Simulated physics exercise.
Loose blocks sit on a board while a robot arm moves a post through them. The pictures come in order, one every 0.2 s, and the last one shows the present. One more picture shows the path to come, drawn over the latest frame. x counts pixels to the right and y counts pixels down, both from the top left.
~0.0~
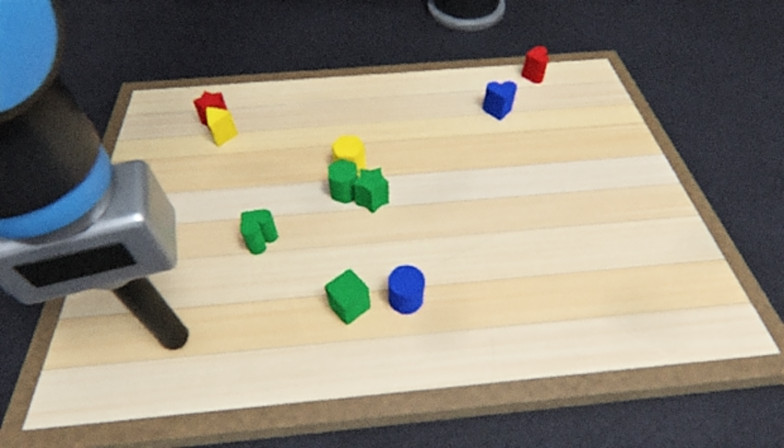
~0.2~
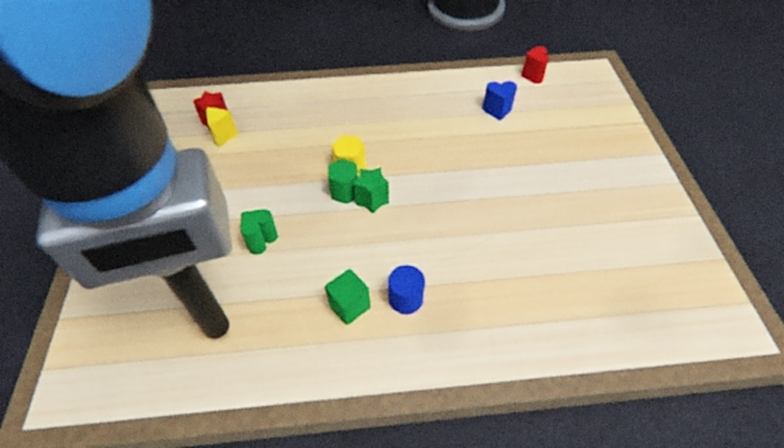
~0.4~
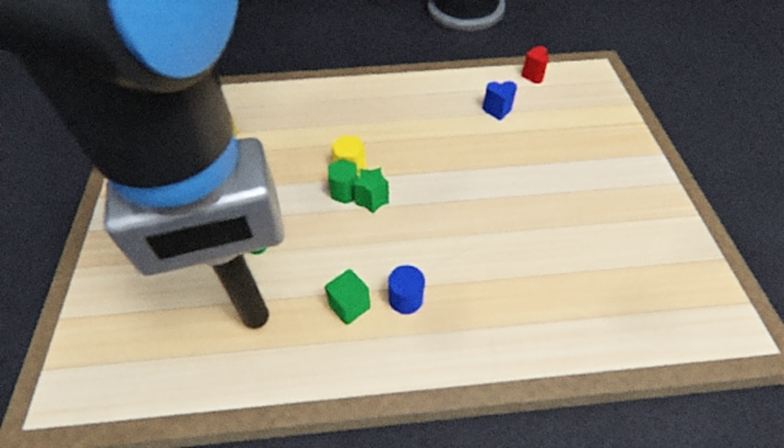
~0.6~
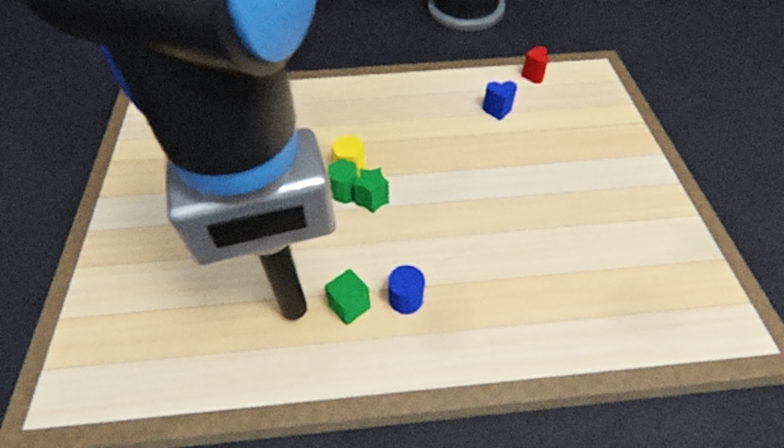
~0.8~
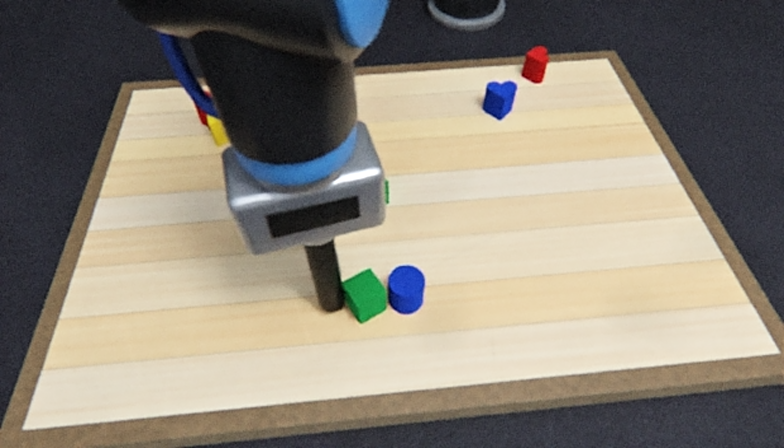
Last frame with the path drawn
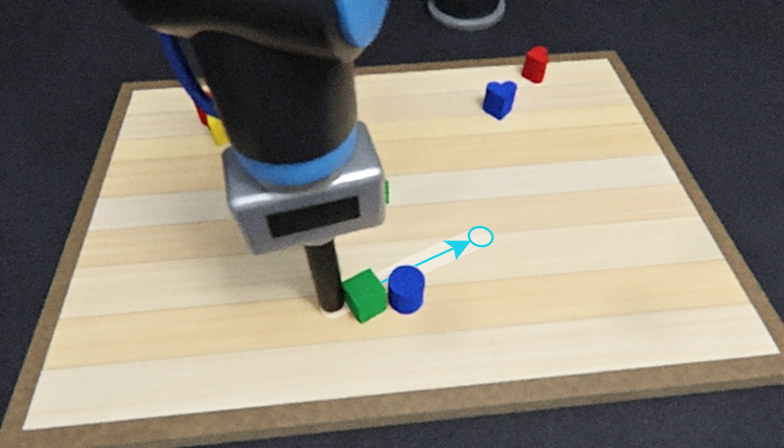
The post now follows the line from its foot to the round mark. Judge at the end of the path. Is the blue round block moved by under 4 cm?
I believe so.
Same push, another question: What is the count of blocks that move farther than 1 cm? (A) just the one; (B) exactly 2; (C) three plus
I'll go with B - exactly 2.
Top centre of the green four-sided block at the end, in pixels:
Its top face will be centred at roughly (400, 283).
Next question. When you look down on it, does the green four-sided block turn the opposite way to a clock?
No, that is not how it ends up.
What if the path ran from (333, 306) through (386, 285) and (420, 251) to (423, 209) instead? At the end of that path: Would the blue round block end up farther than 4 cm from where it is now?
I'd say no.
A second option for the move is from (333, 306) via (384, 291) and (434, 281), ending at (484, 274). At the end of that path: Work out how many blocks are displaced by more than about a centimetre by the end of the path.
I predict two.
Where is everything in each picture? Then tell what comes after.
Lower end of the post at (176, 337), tops of blocks, green four-sided block at (347, 287), blue round block at (407, 280), in the first picture.
Post at (217, 327), blocks as before, in the second picture.
Post at (256, 317), blocks as before, in the third picture.
Post at (295, 309), blocks as before, in the fourth picture.
Post at (332, 301), green four-sided block at (364, 286), blue round block at (407, 280), in the fifth picture.
The drawn path runs straight from (333, 306) to (481, 236).
What follows on the original path. One third of the way, post at (386, 274); green four-sided block at (400, 283), turned 95° clockwise; blue round block at (440, 287).
Two thirds of the way, post at (435, 251); green four-sided block at (400, 283), turned 100° clockwise; blue round block at (440, 287).
At the end, post at (482, 231); green four-sided block at (400, 283), turned 100° clockwise; blue round block at (440, 287).
